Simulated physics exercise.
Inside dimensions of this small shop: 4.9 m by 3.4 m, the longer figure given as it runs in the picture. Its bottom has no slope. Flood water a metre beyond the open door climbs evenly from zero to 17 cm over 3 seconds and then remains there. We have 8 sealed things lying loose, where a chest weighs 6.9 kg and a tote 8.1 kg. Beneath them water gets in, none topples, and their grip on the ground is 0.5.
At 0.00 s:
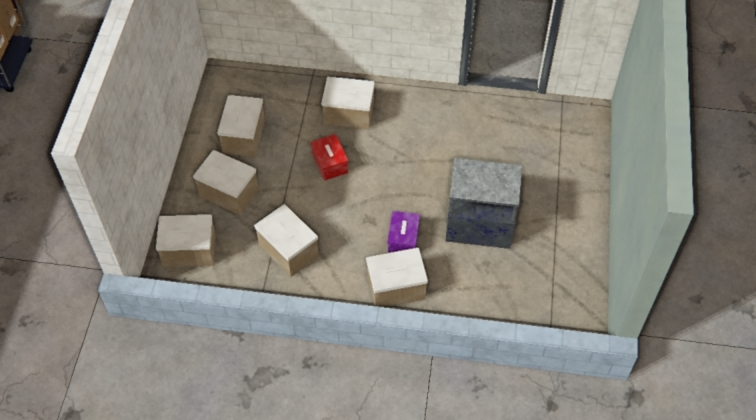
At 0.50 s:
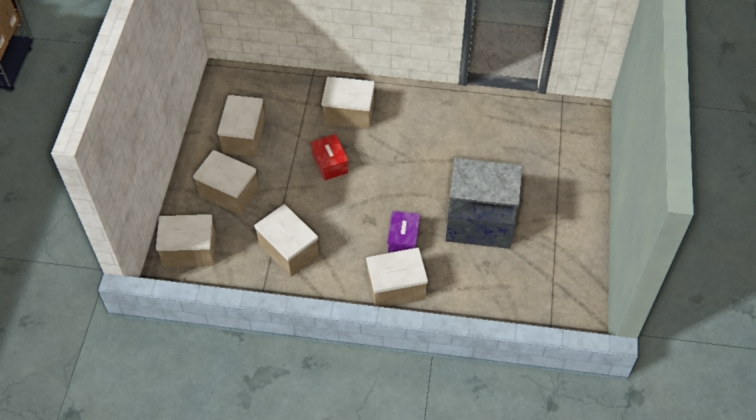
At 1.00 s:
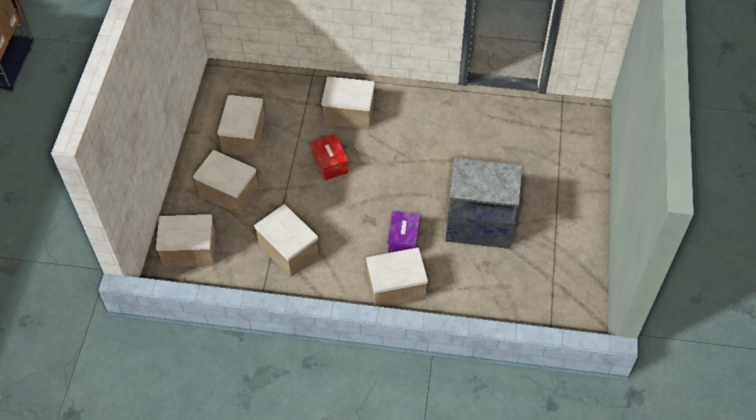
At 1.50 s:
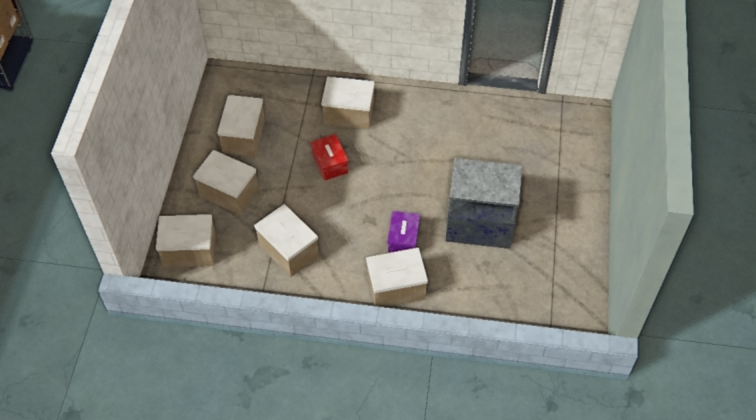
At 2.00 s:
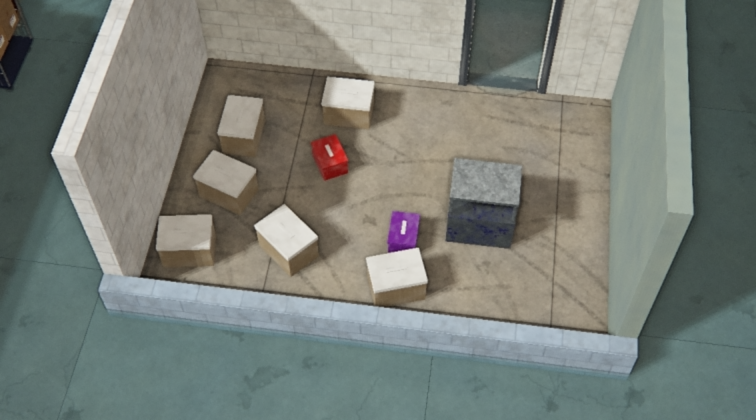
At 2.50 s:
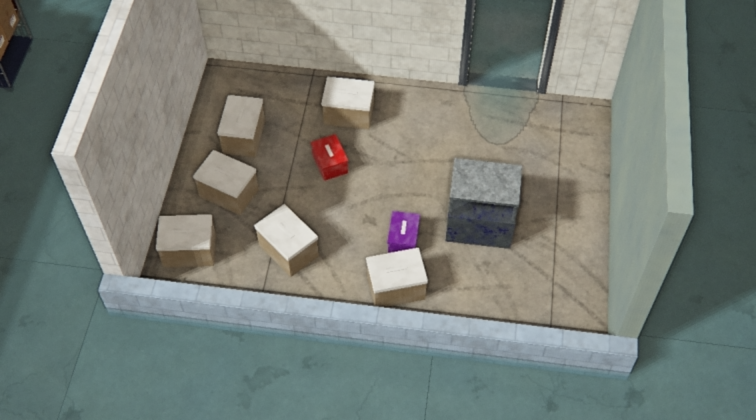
A small roofless room with pale block walls, a greenish right wall and a doorway at the back is seen from high above by a camera that stays still. Seven pale boxes sit mostly toward the left and front, with a red tote among them, a purple tote near the front and a dark grey block at right. Water spreads over the grey ground outside, then a thin patch creeps in through the doorway, while everything inside stays put.
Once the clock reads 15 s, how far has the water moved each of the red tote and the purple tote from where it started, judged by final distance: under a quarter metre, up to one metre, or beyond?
Red tote: Under a quarter metre; purple tote: Under a quarter metre.
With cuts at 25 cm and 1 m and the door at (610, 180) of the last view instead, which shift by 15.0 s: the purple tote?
In that case the purple tote would have stayed about where it was.
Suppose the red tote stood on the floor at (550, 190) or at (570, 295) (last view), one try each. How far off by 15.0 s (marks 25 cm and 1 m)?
Run 1 - well off; run 2 - well off.
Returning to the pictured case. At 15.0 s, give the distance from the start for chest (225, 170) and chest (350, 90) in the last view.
First 150 cm, then 20 cm.
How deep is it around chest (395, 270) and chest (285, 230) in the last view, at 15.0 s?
First about 7 cm, second about 9 cm.
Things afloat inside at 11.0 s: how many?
It comes to 4.
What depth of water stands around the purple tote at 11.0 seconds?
Depth: About 6 cm.
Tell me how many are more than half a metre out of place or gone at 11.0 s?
By my tally, 2.
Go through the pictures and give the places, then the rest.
The red tote at (329, 151) rests on the ground; the purple tote at (404, 228), on the bottom; 0.0 m2 under water; 0 of 8 have shifted, in the first picture.
The red tote at (329, 151) rests on the ground; the purple tote at (404, 228), on the bottom; water covers 0.0 m2; 0 of 8 have shifted, in the second picture.
The red tote at (329, 151), on the bottom; the purple tote at (404, 228) rests on the ground; 0.0 m2 under water; 0 of 8 have shifted, in the third picture.
The red tote at (329, 151), on the bottom; the purple tote at (404, 228), on the bottom; water covers 0.0 m2; 0 of 8 have shifted, in the fourth picture.
The red tote at (329, 151), on the bottom; the purple tote at (404, 228) rests on the ground; water covers 0.0 m2; 0 of 8 have shifted, in the fifth picture.
The red tote at (329, 151), on the bottom; the purple tote at (404, 228) rests on the ground; water covers 0.5 m2; 0 of 8 have shifted, in the sixth picture.
After 3.5 s the red tote is near (329, 151), 0.0 m from its start, aground; the purple tote is near (404, 228), 0.0 m from its start, aground; 0 afloat.
After 6.8 s the red tote is near (329, 151), 0.0 m from its start, aground; the purple tote is near (404, 228), 0.0 m from its start, aground; 0 afloat.
After 11.0 s the red tote is near (329, 151), 0.0 m from its start, aground; the purple tote is near (404, 228), 0.0 m from its start, aground; 4 afloat.
After 15.0 s the red tote is near (329, 151), 0.0 m from its start, aground; the purple tote is near (405, 230), 0.0 m from its start, aground; 6 afloat.
